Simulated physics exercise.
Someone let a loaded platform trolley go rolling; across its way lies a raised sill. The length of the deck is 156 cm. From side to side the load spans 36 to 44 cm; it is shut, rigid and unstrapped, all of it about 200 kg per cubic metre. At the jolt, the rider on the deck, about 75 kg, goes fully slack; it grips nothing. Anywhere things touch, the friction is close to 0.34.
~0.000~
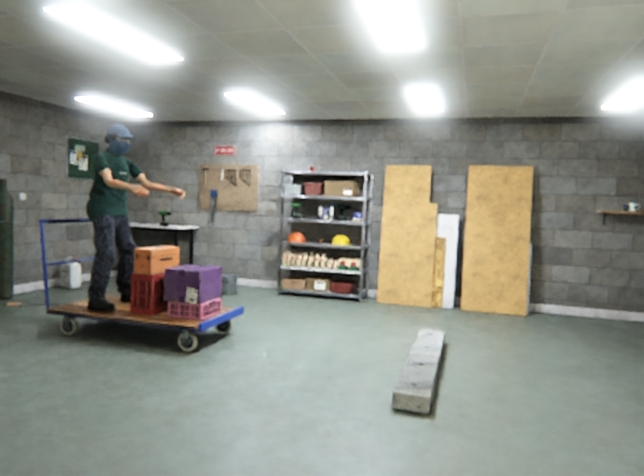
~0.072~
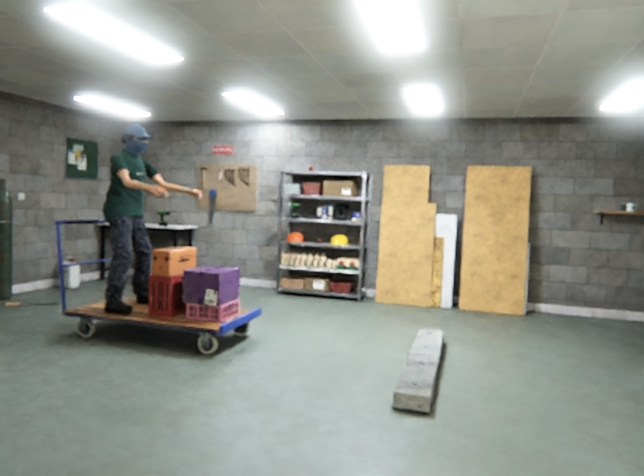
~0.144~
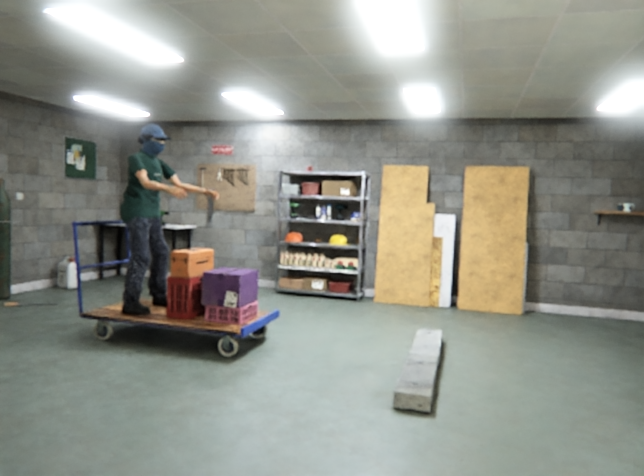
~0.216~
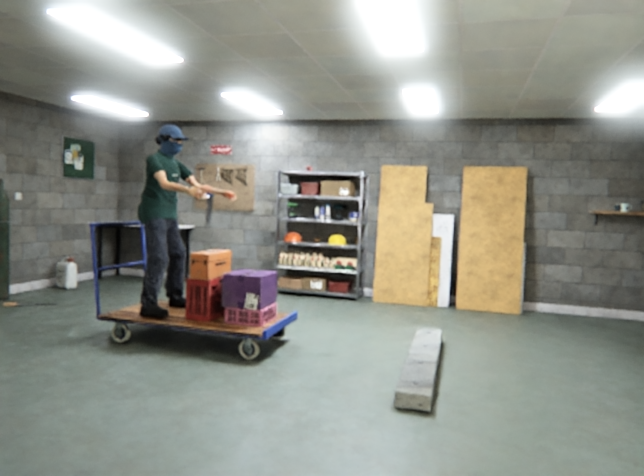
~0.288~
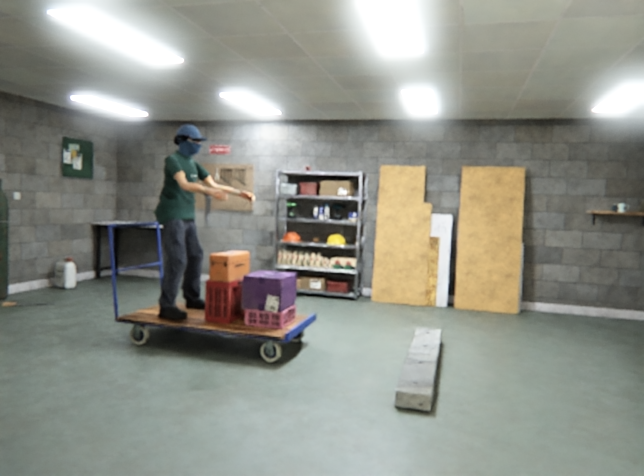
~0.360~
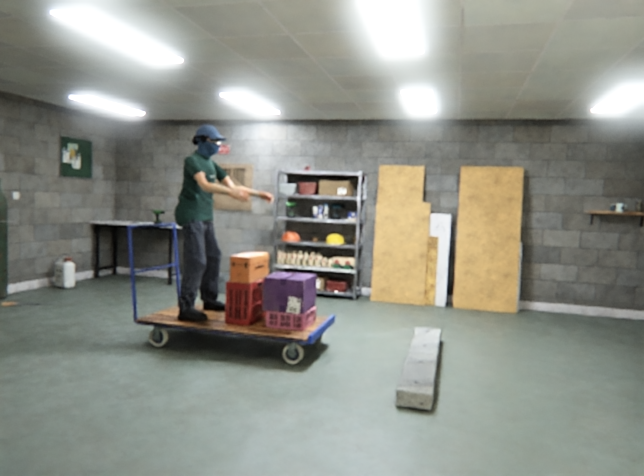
A person in a blue cap rides a trolley loaded with crates rightward, arms held out.
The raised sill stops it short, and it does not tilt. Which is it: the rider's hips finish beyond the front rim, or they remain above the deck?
The rider's hips finish beyond the front rim.
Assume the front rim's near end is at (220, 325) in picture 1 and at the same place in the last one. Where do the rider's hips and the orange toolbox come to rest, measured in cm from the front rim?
I'd say the hips settle 60 behind while orange goes 30 past.
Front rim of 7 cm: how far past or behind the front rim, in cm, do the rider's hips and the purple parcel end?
Hips 30 past, purple 130 past.
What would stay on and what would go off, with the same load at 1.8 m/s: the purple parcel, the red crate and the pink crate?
Then purple is gone, red is still aboard, pink is still aboard.
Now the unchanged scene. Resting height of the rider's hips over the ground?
Hip height: Approx. 15 cm.
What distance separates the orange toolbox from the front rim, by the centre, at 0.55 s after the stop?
Roughly 45 cm past it.
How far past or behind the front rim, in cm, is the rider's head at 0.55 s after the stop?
At that moment it sits around 30 cm past the rim.
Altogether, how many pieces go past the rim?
The overall count comes to 2.
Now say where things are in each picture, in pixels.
In the first picture, hips (108, 208), orange toolbox (157, 260), rim corner (200, 327); 0 cm covered, 174 to go.
In the second picture, hips (124, 209), orange toolbox (175, 261), rim corner (221, 330); 19 cm covered, 155 to go.
In the third picture, hips (141, 210), orange toolbox (193, 263), rim corner (242, 332); 37 cm covered, 137 to go.
In the fourth picture, hips (158, 211), orange toolbox (211, 264), rim corner (264, 335); 56 cm covered, 118 to go.
In the fifth picture, hips (176, 212), orange toolbox (230, 266), rim corner (287, 337); 74 cm covered, 99 to go.
In the sixth picture, hips (195, 213), orange toolbox (250, 267), rim corner (310, 339); 93 cm covered, 81 to go. Speed about 2.6 m/s.
After 0.67 s the deck stops.
After 0.92 s the rider's hips are 69 cm behind the rim, near (342, 244) in the last picture's view.
After 1.22 s the rider's hips are 31 cm behind the rim, near (385, 272) in the last picture's view.
After 1.67 s the rider's hips are 10 cm past the rim, near (435, 309) in the last picture's view.
At rest, 4.7 s, past the rim, purple parcel, orange toolbox and the rider's hips; behind it, pink crate and red crate.
